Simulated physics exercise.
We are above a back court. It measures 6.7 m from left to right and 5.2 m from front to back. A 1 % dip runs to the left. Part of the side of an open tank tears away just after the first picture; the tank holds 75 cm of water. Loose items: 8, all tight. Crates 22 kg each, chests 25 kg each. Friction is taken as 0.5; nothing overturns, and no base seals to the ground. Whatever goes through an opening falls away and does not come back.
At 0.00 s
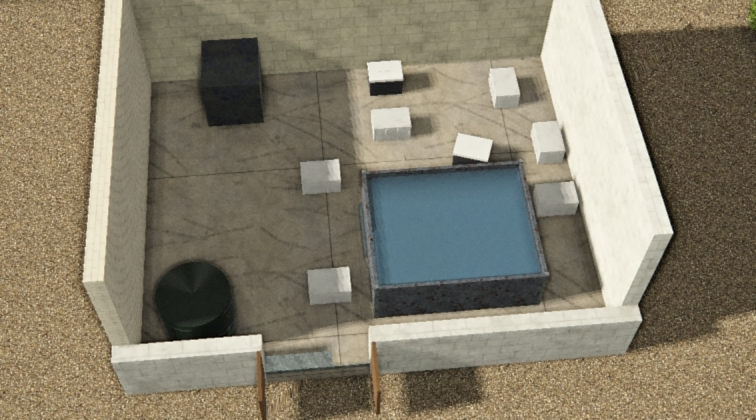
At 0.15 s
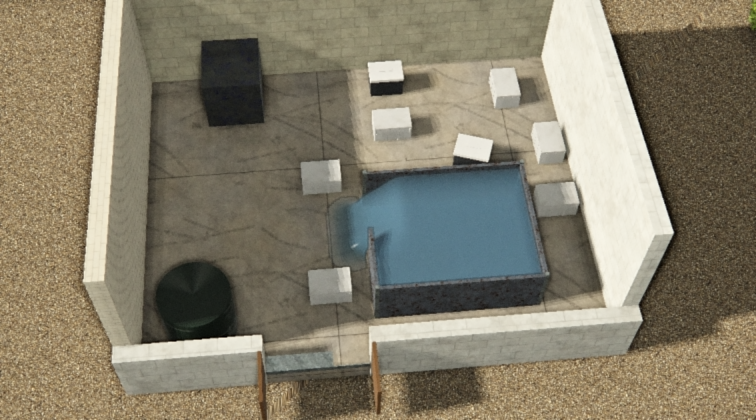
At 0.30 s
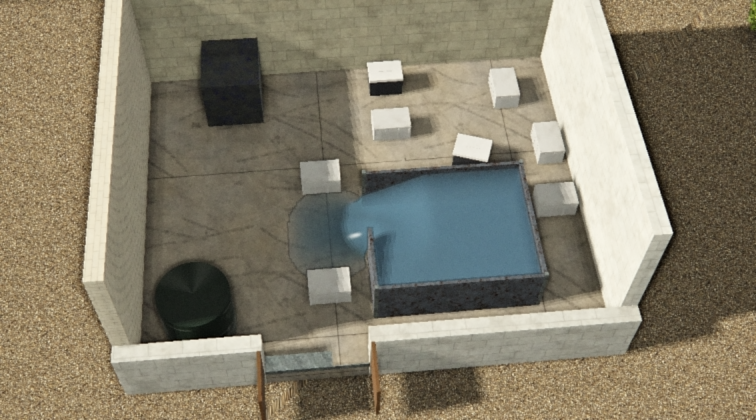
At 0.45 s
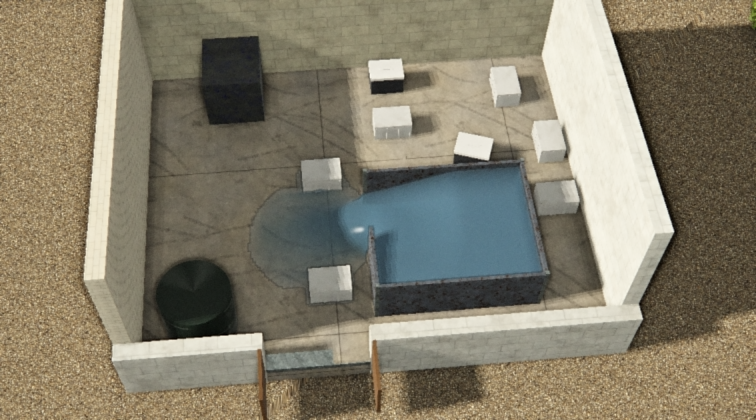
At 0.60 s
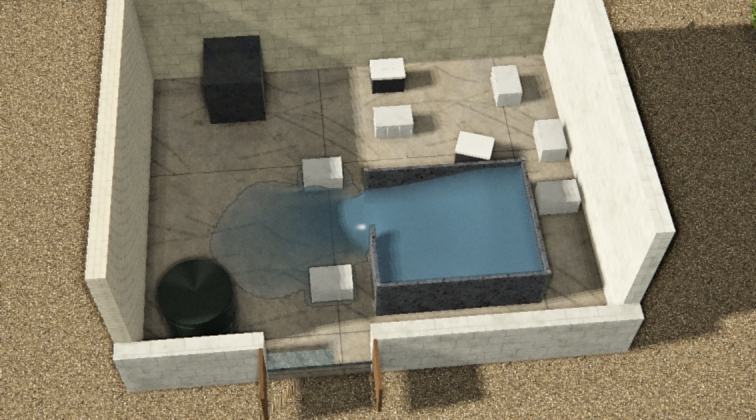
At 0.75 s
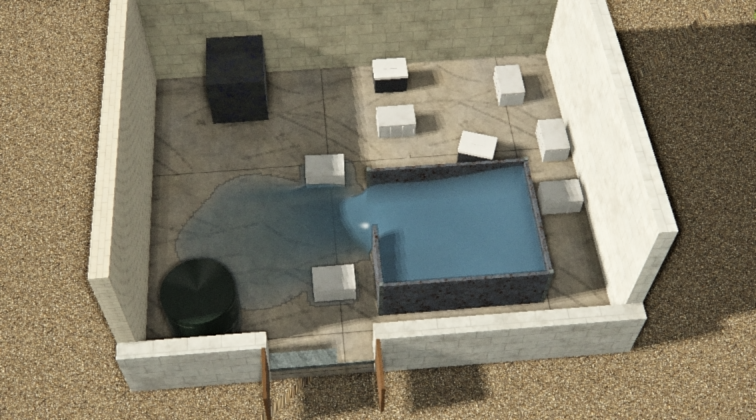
Water pours from the broken left side of a dark-walled open tank in a pale-walled court, seen from high above. White blocks stand around the tank, with a black box at the back left and a dark green round container at the front left. The water fans leftward over the grey paving, passing between two white blocks and spreading toward the container, while the view drifts very slightly.
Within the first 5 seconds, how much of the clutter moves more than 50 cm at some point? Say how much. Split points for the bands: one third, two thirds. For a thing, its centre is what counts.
It does not reach a third.
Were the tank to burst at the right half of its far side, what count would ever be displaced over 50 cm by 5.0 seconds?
Then it comes to 6.
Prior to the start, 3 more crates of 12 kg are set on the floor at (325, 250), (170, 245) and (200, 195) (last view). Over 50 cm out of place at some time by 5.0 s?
The first comes out beyond the limit, the second beyond the limit, the third beyond the limit.
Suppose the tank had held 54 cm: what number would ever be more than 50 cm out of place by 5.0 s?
I count 1 of them in that case.
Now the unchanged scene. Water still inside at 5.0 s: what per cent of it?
Around 98 per cent of the water is still in there.
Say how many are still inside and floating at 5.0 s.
At that moment 0.
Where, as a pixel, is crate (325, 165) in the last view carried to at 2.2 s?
Close to pixel (321, 121).
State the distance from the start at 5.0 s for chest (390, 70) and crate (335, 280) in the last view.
In that order: 0 cm, 0 cm.
After 1.1 s 0 of 8 are over 50 cm from their spots; 0 afloat.
After 2.2 s 1 of 8 are over 50 cm from their spots; 0 afloat.
After 3.5 s 1 of 8 are over 50 cm from their spots; 0 afloat.
After 5.0 s 1 of 8 are over 50 cm from their spots, and 1 have been at some point; 0 afloat.
